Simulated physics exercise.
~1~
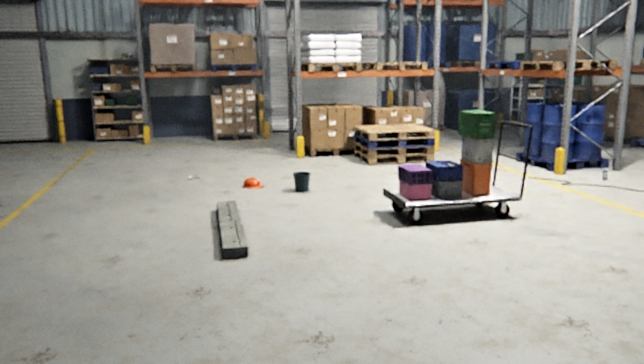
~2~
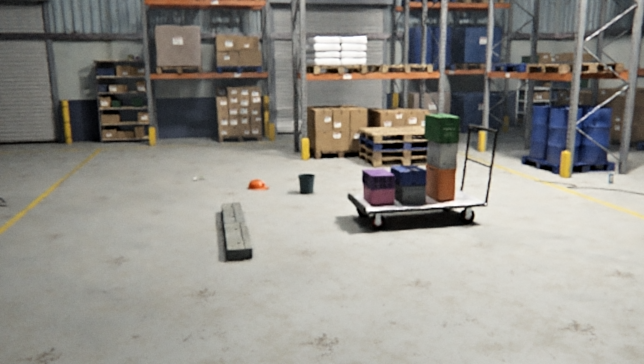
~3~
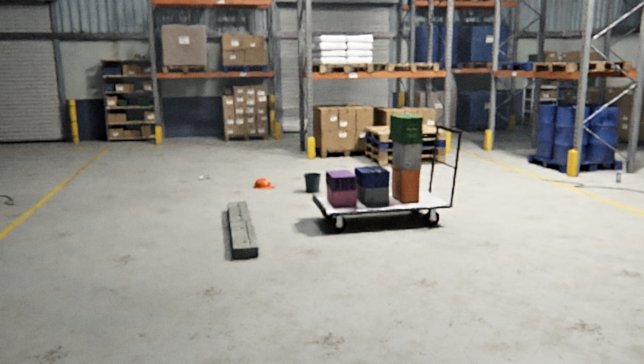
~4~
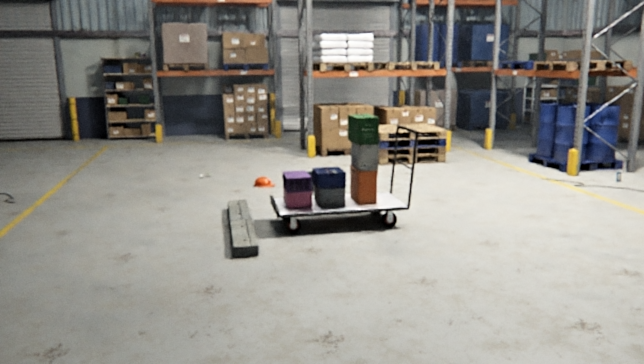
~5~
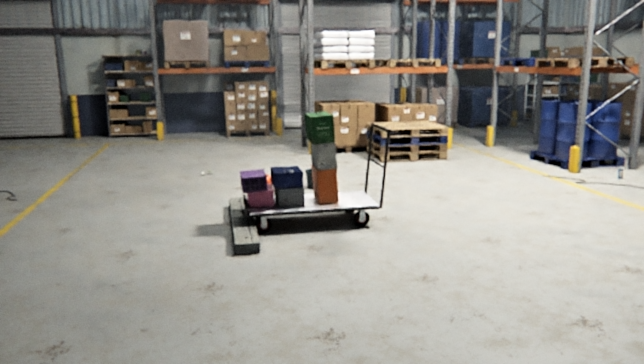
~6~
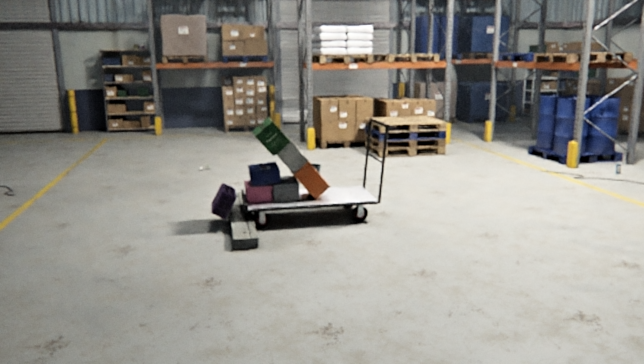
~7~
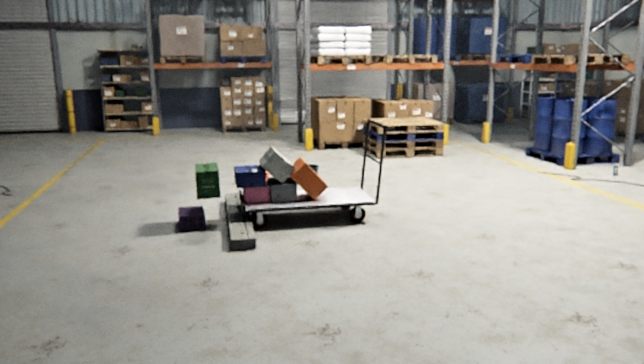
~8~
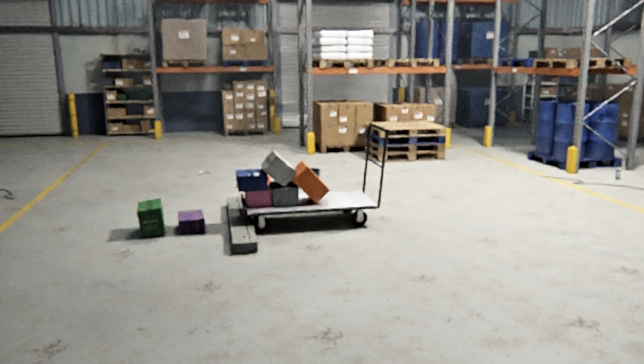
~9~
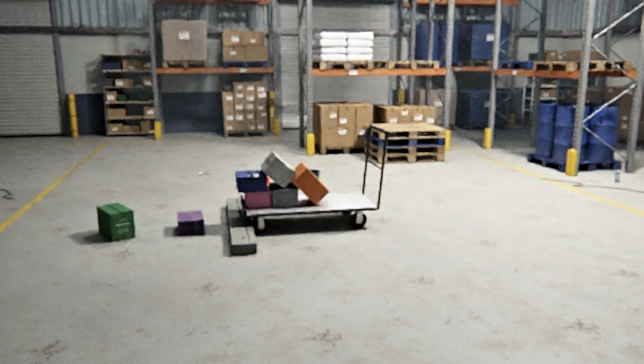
A trolley loaded with coloured boxes rolled left across a warehouse floor and stopped against a beam, tipping its tall stack. The purple crate and green carton tumbled over the beam onto the floor, while the others stayed aboard, the orange one leaning.
